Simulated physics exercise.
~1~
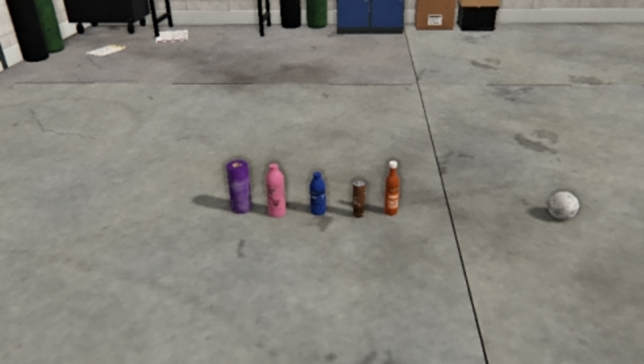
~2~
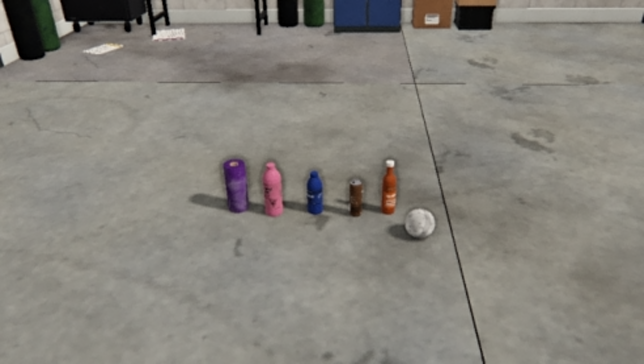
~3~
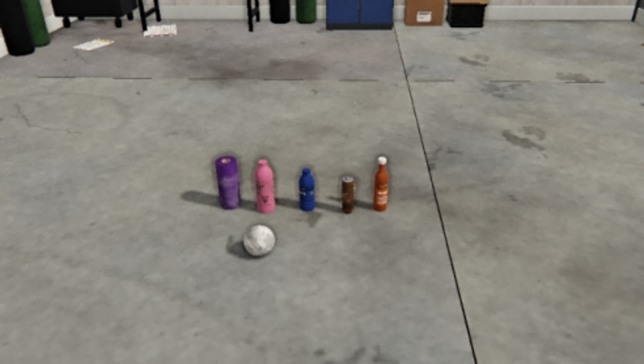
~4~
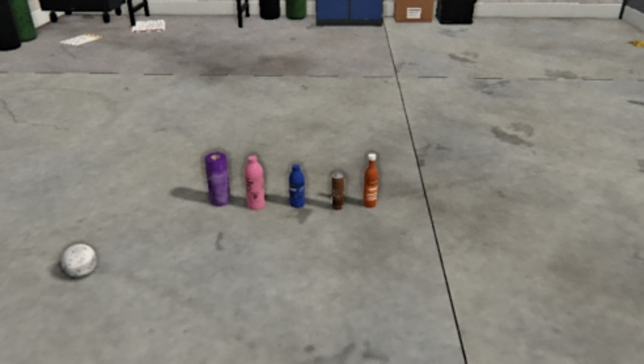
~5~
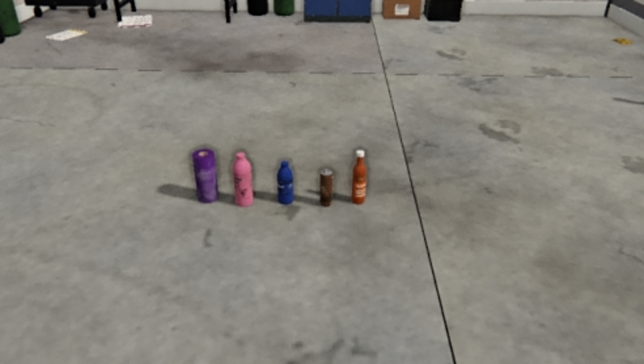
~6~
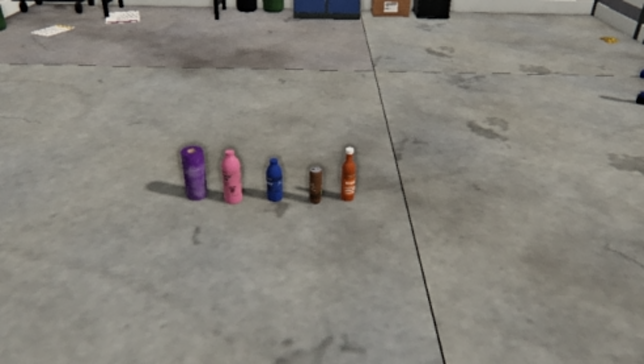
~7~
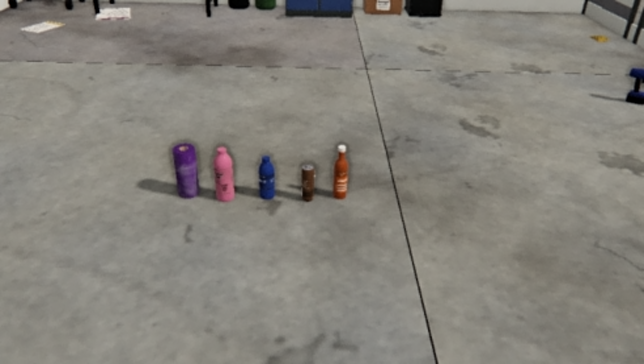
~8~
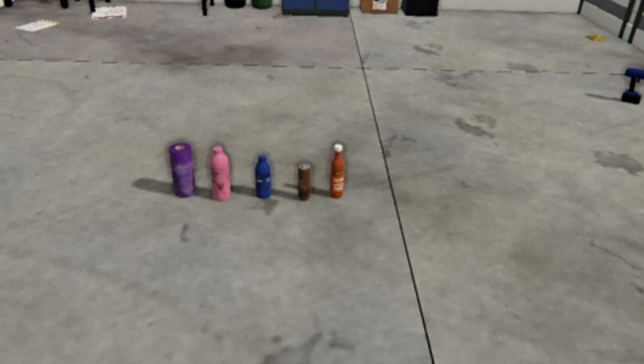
A white ball rolls left in front of five standing items and leaves them all upright.
